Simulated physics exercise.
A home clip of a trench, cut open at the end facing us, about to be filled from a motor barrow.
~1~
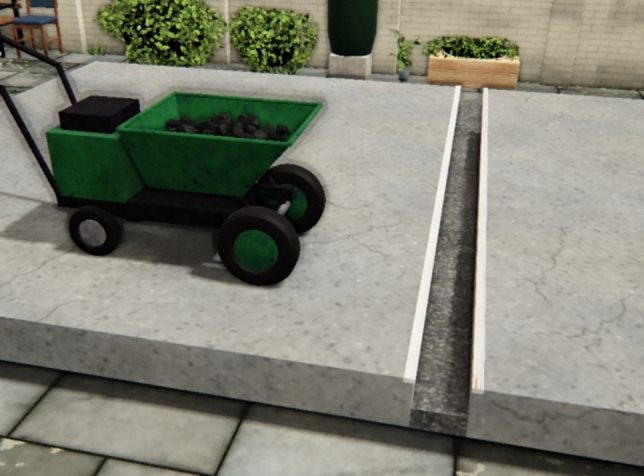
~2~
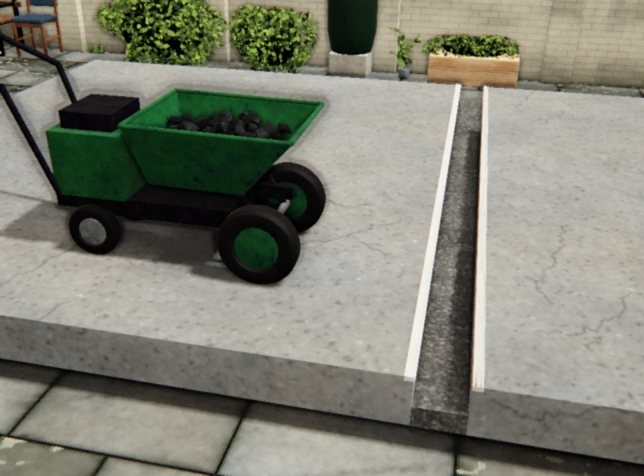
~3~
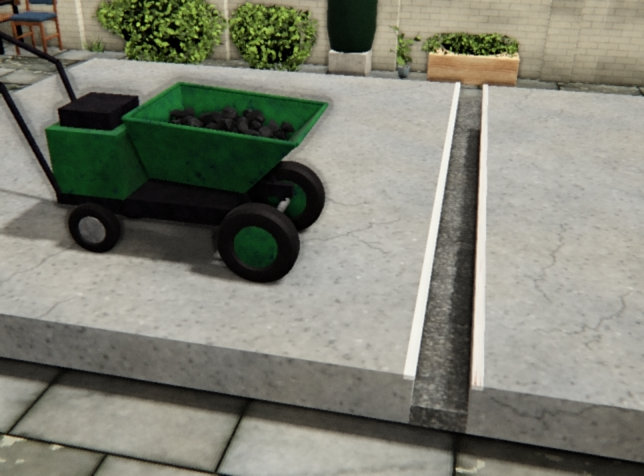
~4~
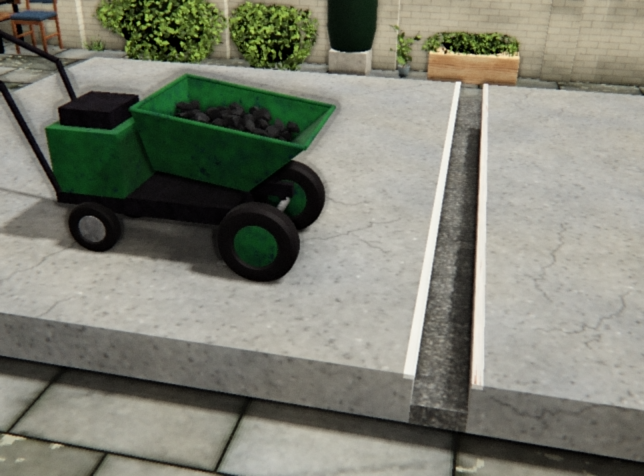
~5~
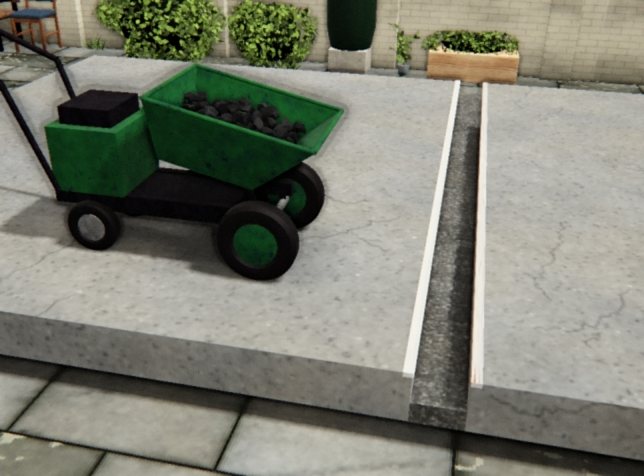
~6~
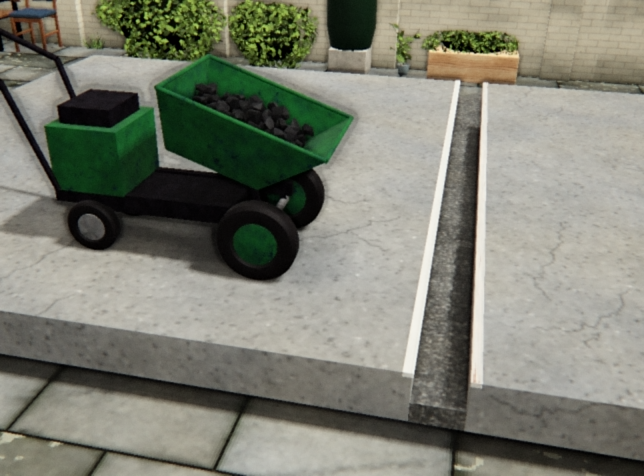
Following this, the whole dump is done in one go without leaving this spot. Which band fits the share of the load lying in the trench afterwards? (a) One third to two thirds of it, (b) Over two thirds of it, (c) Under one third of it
The answer is a.
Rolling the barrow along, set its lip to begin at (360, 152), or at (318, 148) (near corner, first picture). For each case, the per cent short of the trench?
You'd get around 0 in a hundred, then 20 in a hundred.
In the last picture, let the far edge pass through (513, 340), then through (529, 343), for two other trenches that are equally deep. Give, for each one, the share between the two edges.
I'd expect close to 40 in a hundred and then close to 40 in a hundred.
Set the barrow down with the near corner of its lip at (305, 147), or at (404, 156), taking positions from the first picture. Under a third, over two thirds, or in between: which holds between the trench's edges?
Lab note - position 1: One to two thirds; position 2: Less than a third.
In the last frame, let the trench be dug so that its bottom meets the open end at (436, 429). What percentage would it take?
40 %.
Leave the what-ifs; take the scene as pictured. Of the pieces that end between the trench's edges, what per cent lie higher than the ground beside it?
Roughly 5 percent.
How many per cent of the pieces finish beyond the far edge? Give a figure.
Roughly 5 percent of the pieces, I think.
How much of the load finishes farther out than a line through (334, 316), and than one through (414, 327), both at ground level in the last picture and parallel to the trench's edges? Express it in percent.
I'd say some 80 in a hundred, and after that 50 in a hundred.
Soon, skip tipped steeply; all in the skip.
A while on, skip tipped right over; most in the skip; about a quarter short of the trench; a stray few in or heaped over the trench; a stray few falling.
Towards the end, skip tipped right over; about a quarter in the skip; about a third short of the trench; about a third in or heaped over the trench; a stray few beyond it.
Finally, skip tipped right over; about a quarter in the skip; about a quarter short of the trench; about half in or heaped over the trench; a stray few beyond it.
